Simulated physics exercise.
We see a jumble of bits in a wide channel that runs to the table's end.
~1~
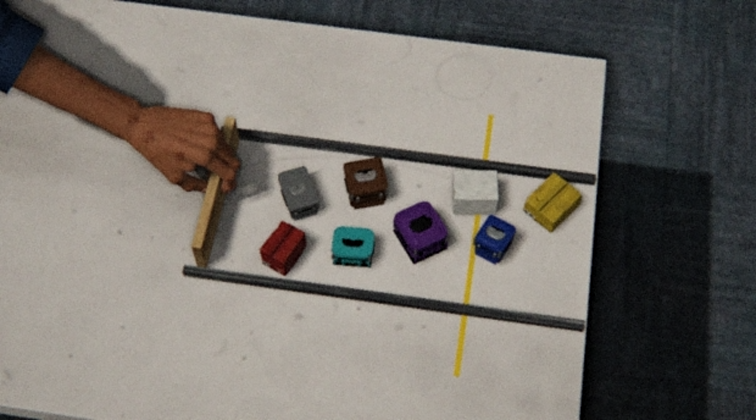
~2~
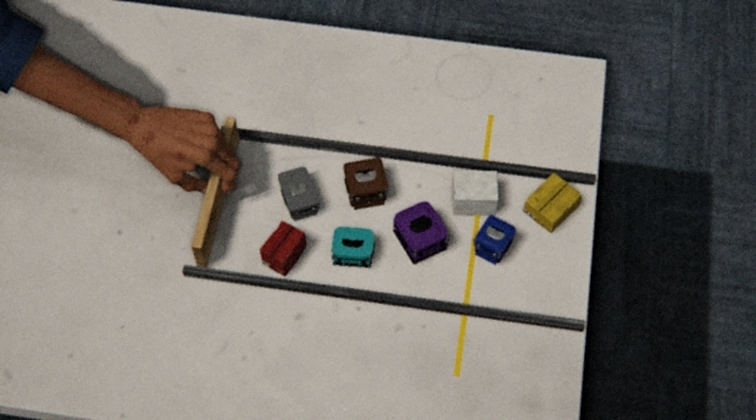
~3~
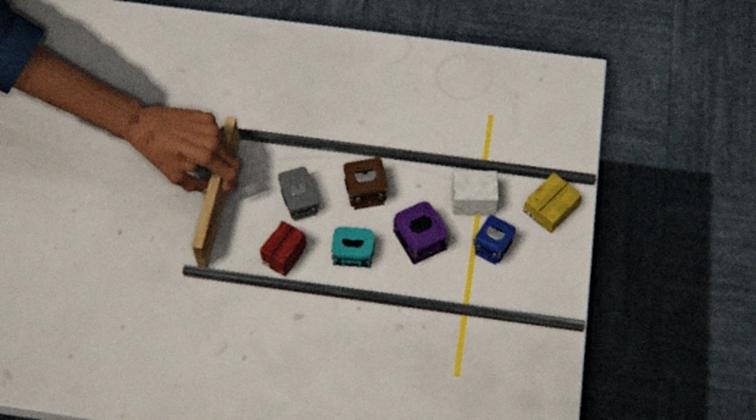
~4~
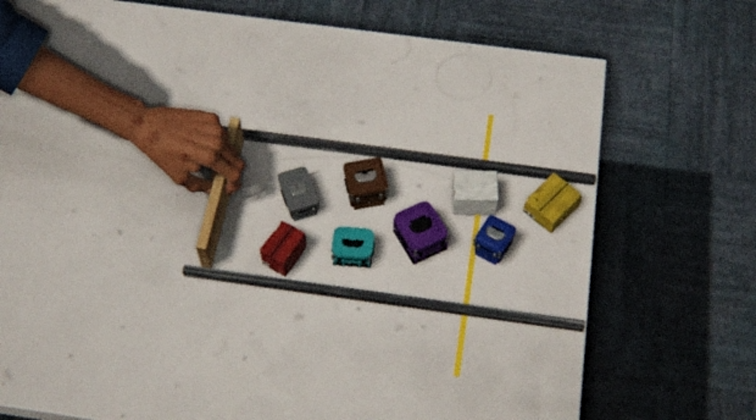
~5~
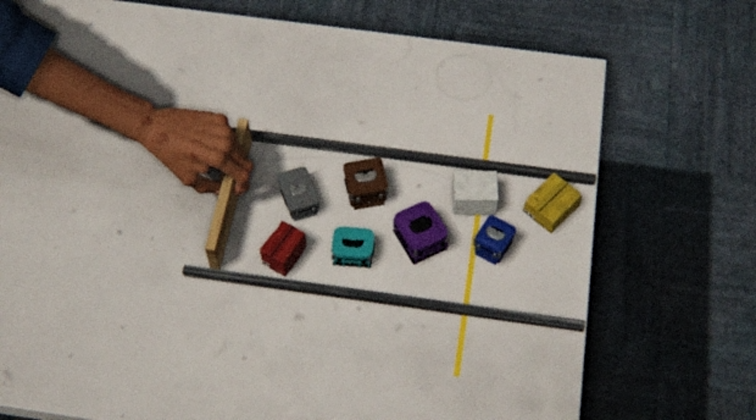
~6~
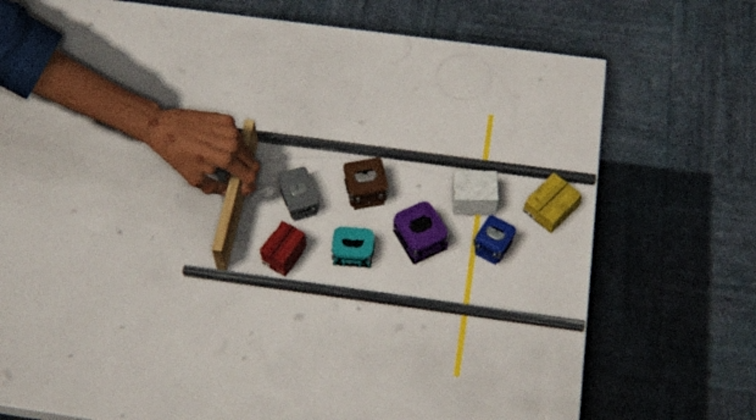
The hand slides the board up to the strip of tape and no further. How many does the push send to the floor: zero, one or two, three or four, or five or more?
The number that fall off is zero.
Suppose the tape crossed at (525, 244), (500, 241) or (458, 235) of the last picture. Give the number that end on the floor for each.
Down on the floor: 2, 1 and 0.
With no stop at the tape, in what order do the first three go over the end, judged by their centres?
They are the yellow box, the blue case, the white block.
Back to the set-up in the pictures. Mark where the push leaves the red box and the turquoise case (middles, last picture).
Near (484, 273) and (520, 273).
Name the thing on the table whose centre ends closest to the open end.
Foremost is the yellow box.
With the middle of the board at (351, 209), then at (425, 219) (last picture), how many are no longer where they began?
First 5, then 7.
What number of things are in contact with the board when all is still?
In contact: 3.
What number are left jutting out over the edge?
The number is 1.
Soon after, none off yet; yellow box at rest near (552, 203); blue case at rest near (494, 240); white block at rest near (475, 193).
In the end, the number that fall off is zero.
